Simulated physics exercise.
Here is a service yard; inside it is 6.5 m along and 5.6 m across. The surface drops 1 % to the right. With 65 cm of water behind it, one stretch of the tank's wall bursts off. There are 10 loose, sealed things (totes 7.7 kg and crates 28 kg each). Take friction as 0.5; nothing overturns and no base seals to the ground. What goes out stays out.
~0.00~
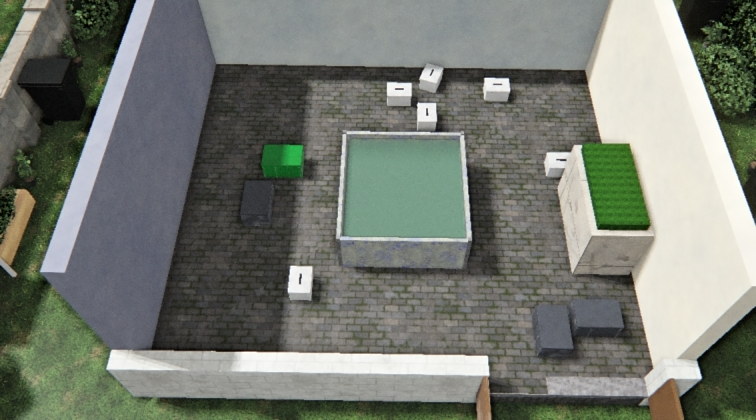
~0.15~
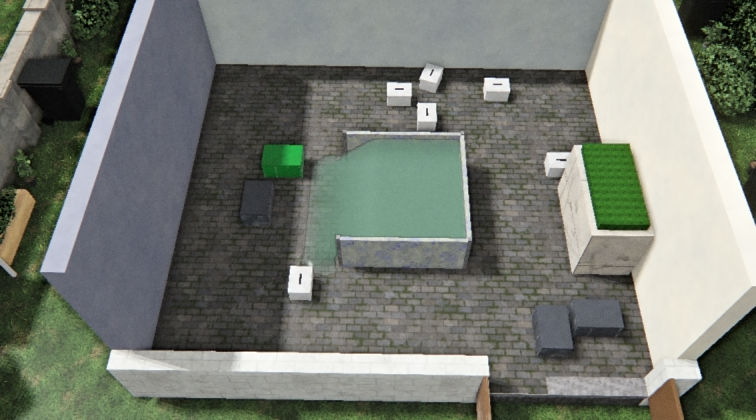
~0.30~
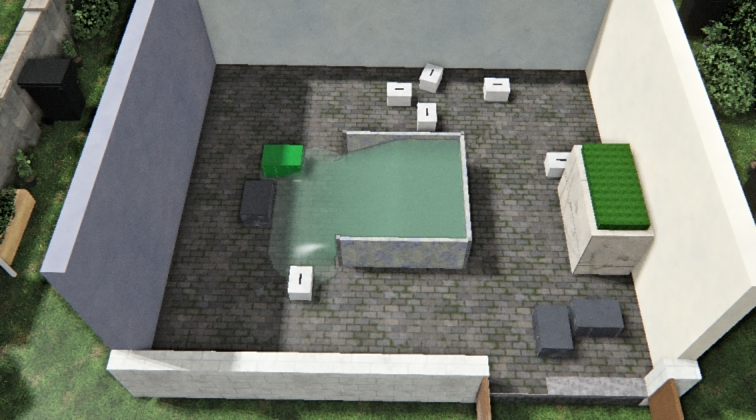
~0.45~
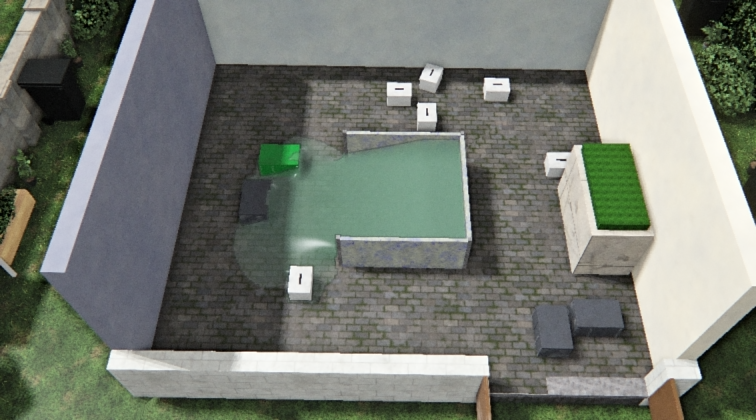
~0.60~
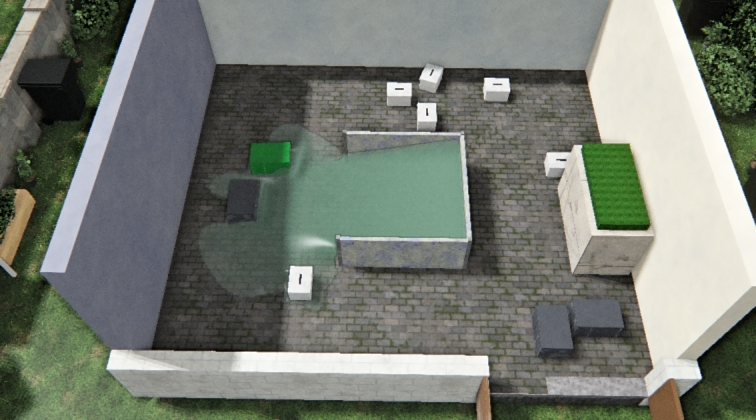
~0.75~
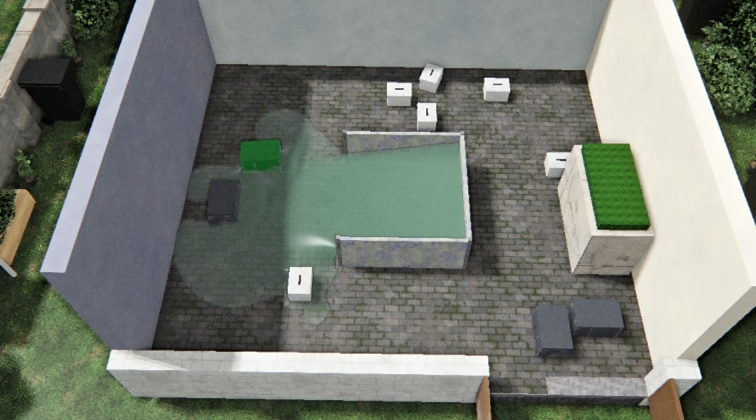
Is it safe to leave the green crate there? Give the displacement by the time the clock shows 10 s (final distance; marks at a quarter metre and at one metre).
The green crate travels far.
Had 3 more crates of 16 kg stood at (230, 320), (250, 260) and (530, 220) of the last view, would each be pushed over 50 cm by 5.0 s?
In that order: Past it, over, short of it.
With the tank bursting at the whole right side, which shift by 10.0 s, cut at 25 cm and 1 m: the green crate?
Then the green crate holds its place.
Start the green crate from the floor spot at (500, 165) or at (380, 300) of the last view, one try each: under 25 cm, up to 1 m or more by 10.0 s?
In that order: It barely shifts; it stays put.
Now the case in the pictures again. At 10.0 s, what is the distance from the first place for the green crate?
About 300 cm.
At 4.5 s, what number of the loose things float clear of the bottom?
0 of them.
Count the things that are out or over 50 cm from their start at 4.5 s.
By then 4.
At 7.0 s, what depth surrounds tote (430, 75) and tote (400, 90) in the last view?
Roughly 8 and 2 cm.
After 2.0 s the green crate is near (226, 92), 1.6 m from its start, afloat; 0 of 10 are out; 2 afloat.
After 4.5 s the green crate is near (417, 84), 2.6 m from its start, aground; 0 of 10 are out; 0 afloat.
After 7.0 s the green crate is near (450, 90), 3.0 m from its start, aground; 0 of 10 are out; 2 afloat.
After 10.0 s the green crate is near (450, 90), 3.0 m from its start, aground; 0 of 10 are out; 4 afloat.
